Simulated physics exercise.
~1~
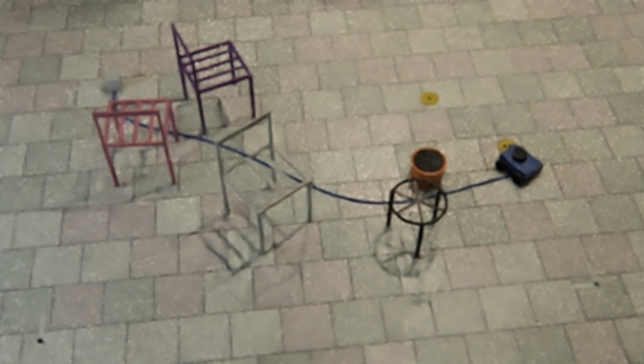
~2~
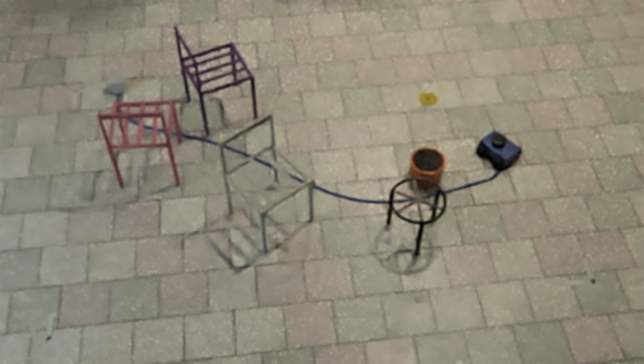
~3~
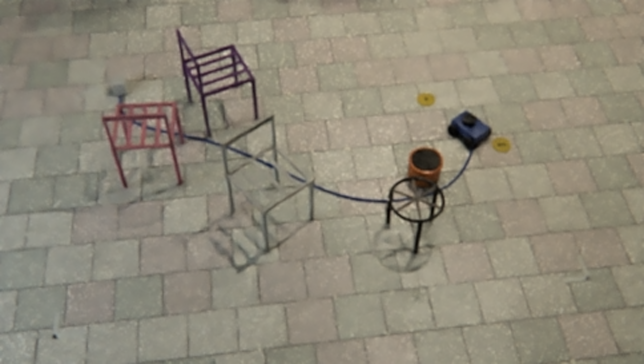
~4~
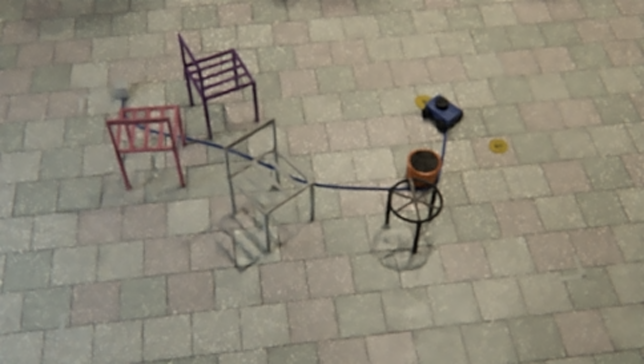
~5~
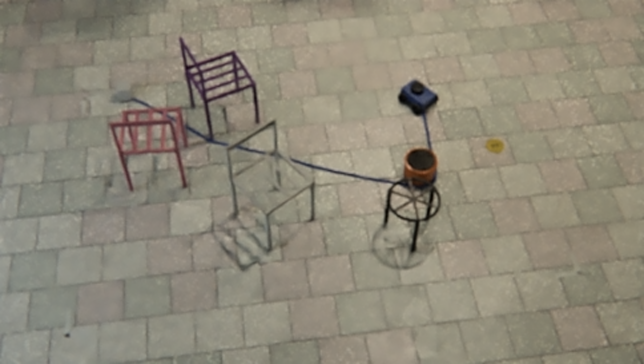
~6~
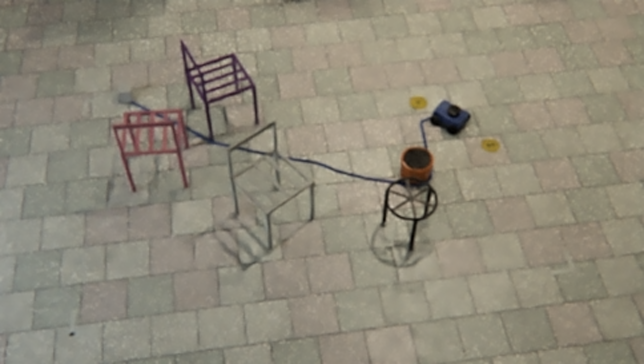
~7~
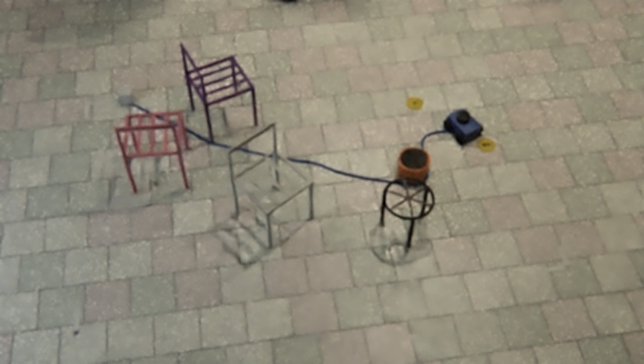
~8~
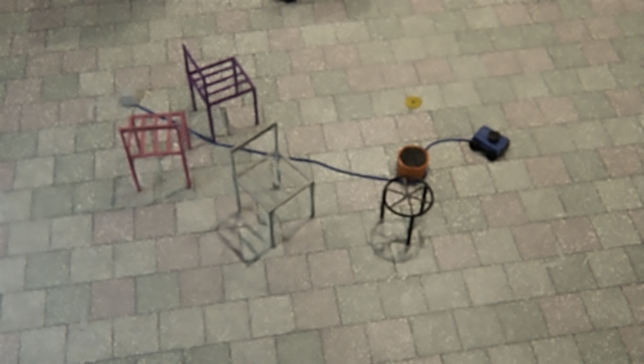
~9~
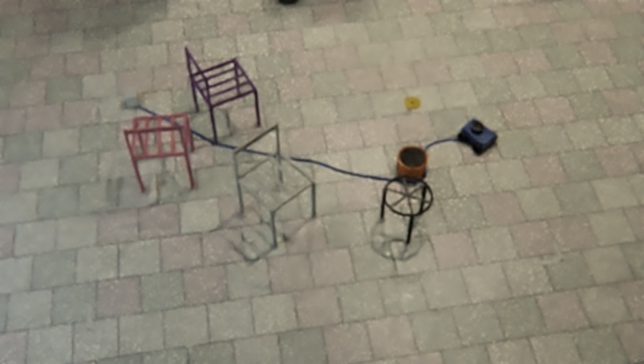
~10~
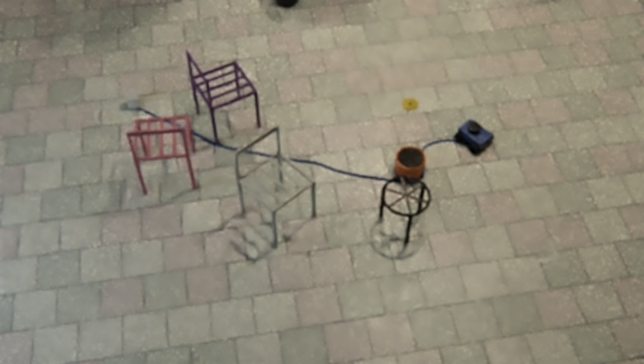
The footage shows a small blue cart trailing a dark lead past three metal chairs and a black stool with an orange pot; it moves up and left over the paving, then back down and right, and ends near a yellow mark, the furniture still standing.
